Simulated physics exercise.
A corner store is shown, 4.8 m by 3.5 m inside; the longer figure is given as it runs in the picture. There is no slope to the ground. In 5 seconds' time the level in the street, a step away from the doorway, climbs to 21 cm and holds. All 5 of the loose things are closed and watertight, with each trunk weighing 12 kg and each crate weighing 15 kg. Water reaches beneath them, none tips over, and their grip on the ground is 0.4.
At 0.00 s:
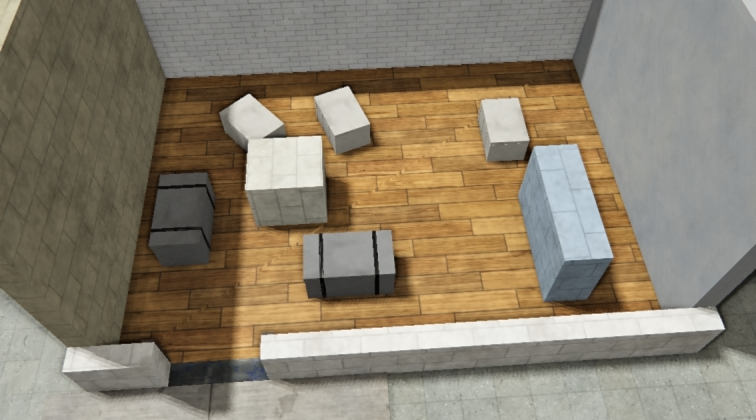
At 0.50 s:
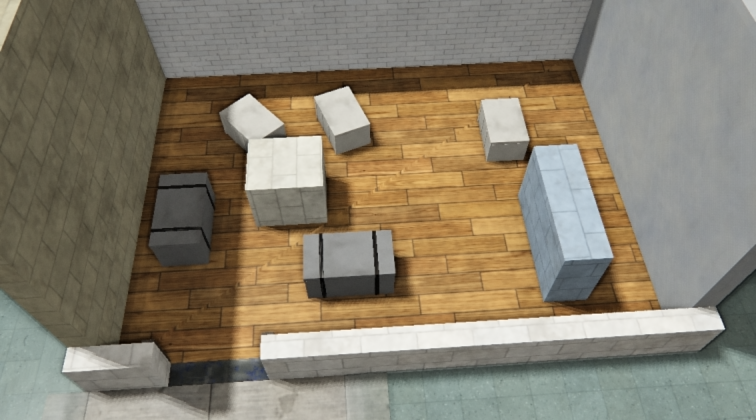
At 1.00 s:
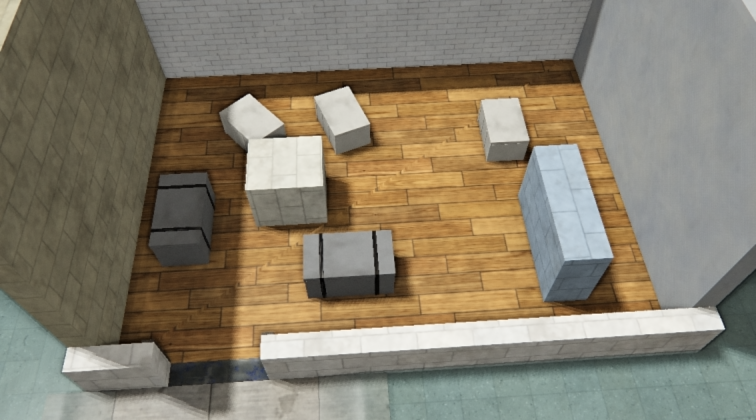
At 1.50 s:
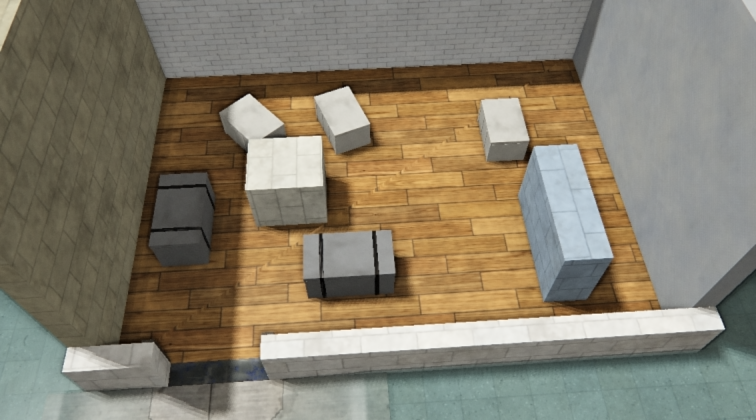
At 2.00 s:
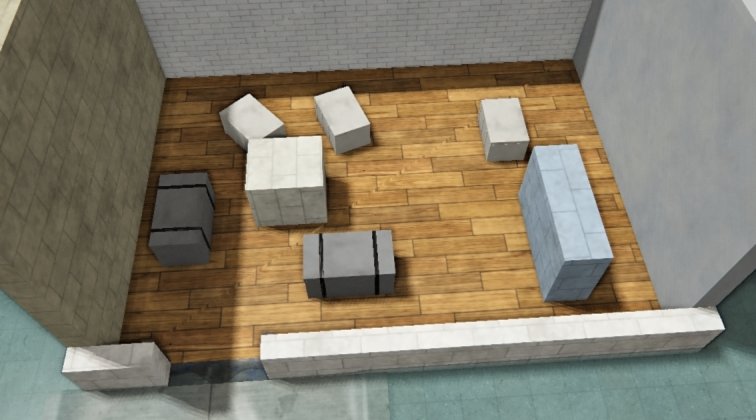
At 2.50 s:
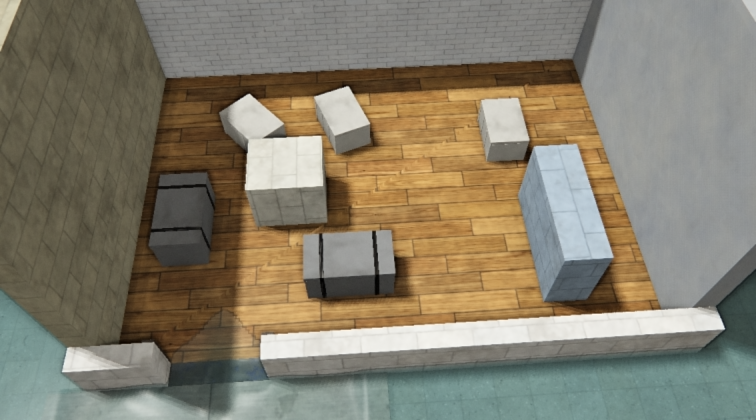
In the video, seen from above, shallow water spreads over the pavement outside a wood-floored store, then covers the paved strip before the doorway and reaches just inside, while the trunks, blocks and blue counter stay still.
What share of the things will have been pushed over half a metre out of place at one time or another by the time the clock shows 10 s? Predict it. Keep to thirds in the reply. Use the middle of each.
My answer: One to two thirds.
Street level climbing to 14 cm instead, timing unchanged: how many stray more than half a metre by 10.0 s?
The answer would then be 1.
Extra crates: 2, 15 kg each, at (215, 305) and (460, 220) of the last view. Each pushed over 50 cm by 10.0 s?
Above the limit, then inside the limit.
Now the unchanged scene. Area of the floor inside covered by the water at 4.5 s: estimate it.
Somewhere about 3.5 m2, give or take.
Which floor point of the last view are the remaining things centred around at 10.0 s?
I'd say about (397, 158) in the last view.
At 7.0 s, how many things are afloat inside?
1.
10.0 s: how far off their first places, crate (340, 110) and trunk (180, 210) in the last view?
30 cm and 250 cm respectively.
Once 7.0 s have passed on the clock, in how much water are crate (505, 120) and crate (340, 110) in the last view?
Some 1 cm at the first, some 1 cm at the second.
After 3.5 s 0 of 5 are over 50 cm from their spots; 0 afloat.
After 4.5 s 0 of 5 are over 50 cm from their spots; 0 afloat.
After 7.0 s 1 of 5 are over 50 cm from their spots; 1 afloat.
After 10.0 s 2 of 5 are over 50 cm from their spots, and 2 have been at some point; 1 afloat.
